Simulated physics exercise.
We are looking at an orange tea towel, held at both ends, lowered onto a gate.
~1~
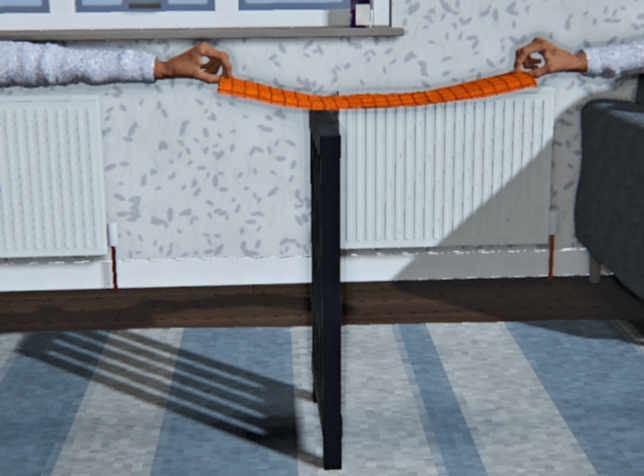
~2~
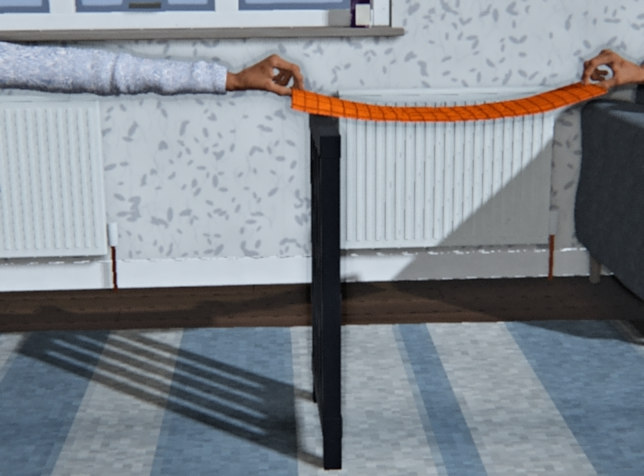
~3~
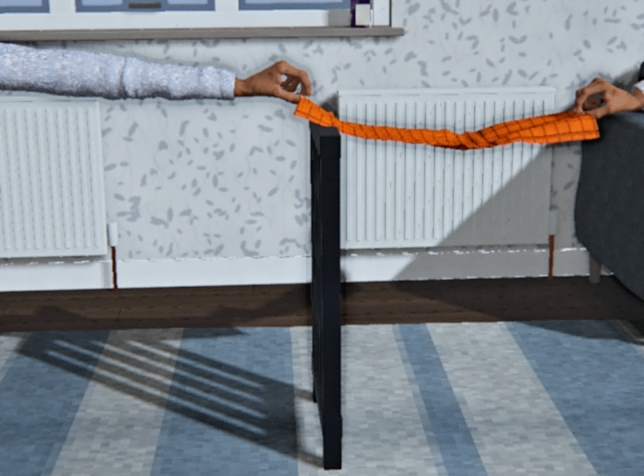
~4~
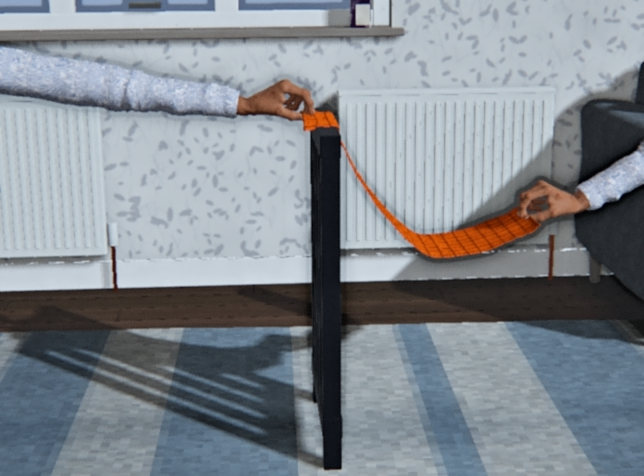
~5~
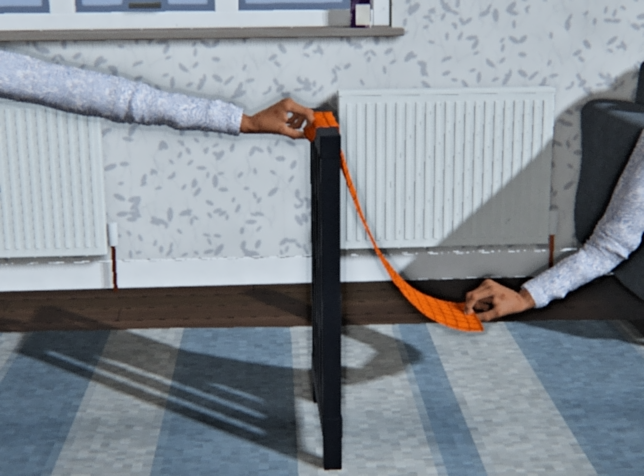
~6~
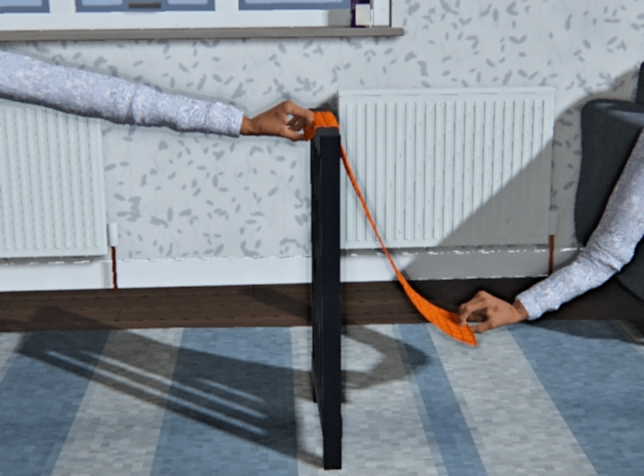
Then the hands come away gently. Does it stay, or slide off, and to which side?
Outcome: The orange tea towel goes down on the right side.
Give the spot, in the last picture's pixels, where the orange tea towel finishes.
Close to (385, 429).
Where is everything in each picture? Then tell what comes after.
The first picture shows left end (223, 94); right end (532, 87); top of the gate (331, 140).
The second picture shows left end (297, 110); right end (603, 94).
The third picture shows left end (299, 116); right end (594, 138); top of the gate (331, 140).
The fourth picture shows left end (309, 130); right end (536, 229).
The fifth picture shows left end (314, 138); right end (479, 332).
The sixth picture shows left end (311, 138); right end (472, 345); far more of it on the right.
Then, 0.30 s past the final frame, tea towel clear of the top and falling near (380, 307).
Then, 0.58 s past the final frame, tea towel in a heap on the floor near (383, 427).
When it is over, tea towel in a heap on the floor near (385, 429). The orange tea towel is pulled rightwards.
